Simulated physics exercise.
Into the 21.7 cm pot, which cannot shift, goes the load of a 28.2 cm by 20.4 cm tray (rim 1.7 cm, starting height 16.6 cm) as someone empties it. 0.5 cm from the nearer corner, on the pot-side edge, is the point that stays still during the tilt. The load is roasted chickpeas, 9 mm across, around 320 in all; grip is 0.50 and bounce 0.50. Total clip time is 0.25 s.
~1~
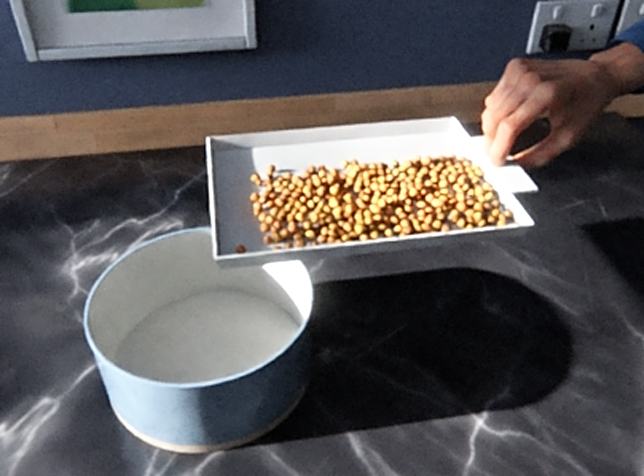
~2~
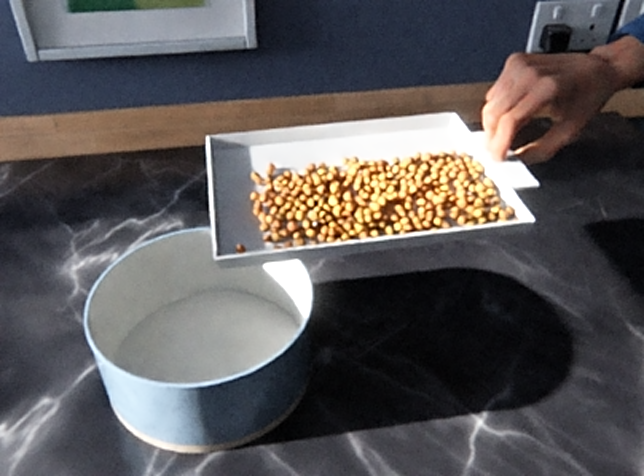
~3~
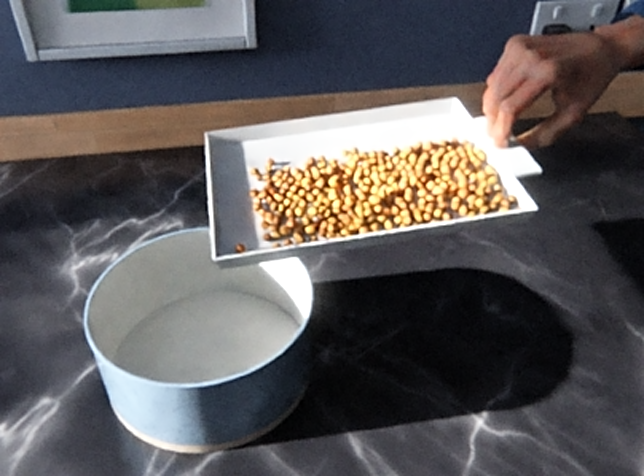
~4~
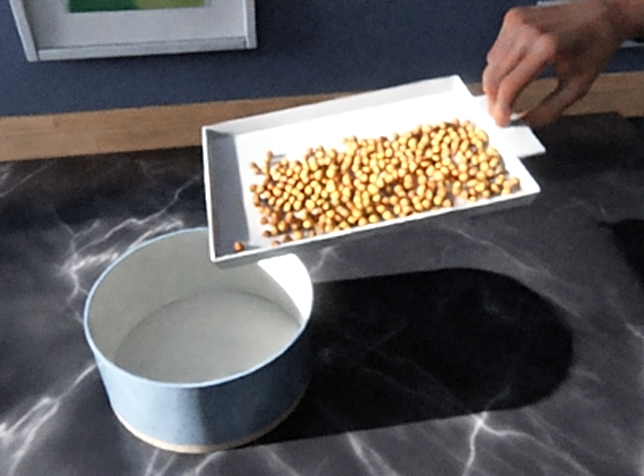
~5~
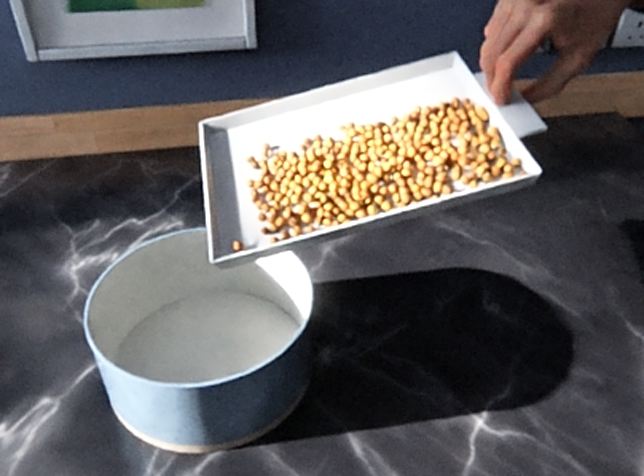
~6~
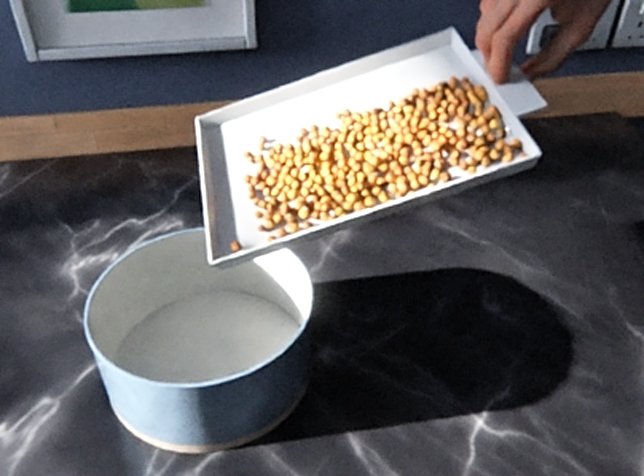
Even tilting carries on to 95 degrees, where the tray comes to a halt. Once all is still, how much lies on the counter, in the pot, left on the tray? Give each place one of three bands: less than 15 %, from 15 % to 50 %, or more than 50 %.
Counter - less than 15 %; pot - more than 50 %; tray - less than 15 %.
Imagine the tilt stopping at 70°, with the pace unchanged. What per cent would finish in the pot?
Estimate: Roughly 60 percent.
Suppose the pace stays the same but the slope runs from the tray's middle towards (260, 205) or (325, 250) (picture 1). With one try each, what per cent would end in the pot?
That would be close to 85 per cent and then close to 40 per cent.
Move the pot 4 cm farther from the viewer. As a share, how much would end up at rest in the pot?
It would be near 75 per cent.
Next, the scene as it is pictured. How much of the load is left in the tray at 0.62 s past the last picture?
Close to 85 in a hundred.
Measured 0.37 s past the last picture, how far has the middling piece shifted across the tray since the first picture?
Displacement on the tray: Roughly 6 cm.
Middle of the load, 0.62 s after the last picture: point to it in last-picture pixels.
Look about (193, 206) in the last view.
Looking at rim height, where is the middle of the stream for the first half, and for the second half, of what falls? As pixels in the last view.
Early half: About (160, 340); late half: (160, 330).
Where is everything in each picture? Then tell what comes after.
In the first picture, tray tilt 0 degrees, front corners at (220, 254) and (527, 221); middle of the pieces at (377, 201); pot at (202, 295).
In the second picture, tray tilt 1 degrees, front corners at (220, 255) and (528, 218); middle of the pieces at (377, 198).
In the third picture, tray tilt 4 degrees, front corners at (219, 255) and (530, 206), lowest corner left front; middle of the pieces at (377, 190).
In the fourth picture, tray tilt 9 degrees, front corners at (217, 256) and (533, 188), lowest corner left front; middle of the pieces at (376, 179).
In the fifth picture, tray tilt 14 degrees, front corners at (216, 257) and (534, 170), lowest corner left front; middle of the pieces at (374, 167).
In the sixth picture, tray tilt 19 degrees, front corners at (215, 258) and (534, 151), lowest corner left front; middle of the pieces at (371, 156); pot at (202, 295).
Then, 0.37 s after the last picture, tilt 55 degrees; the tray holds 100 %, the pot 0 %.
Then, 0.62 s after the last picture, tilt 80 degrees; the tray holds 85 %, the pot 10 %.
Then, 0.98 s after the last picture, tilt 95 degrees; the tray holds 0 %, the pot 95 %.
In the end, counter 0 %, pot 100 %, tray 0 %.
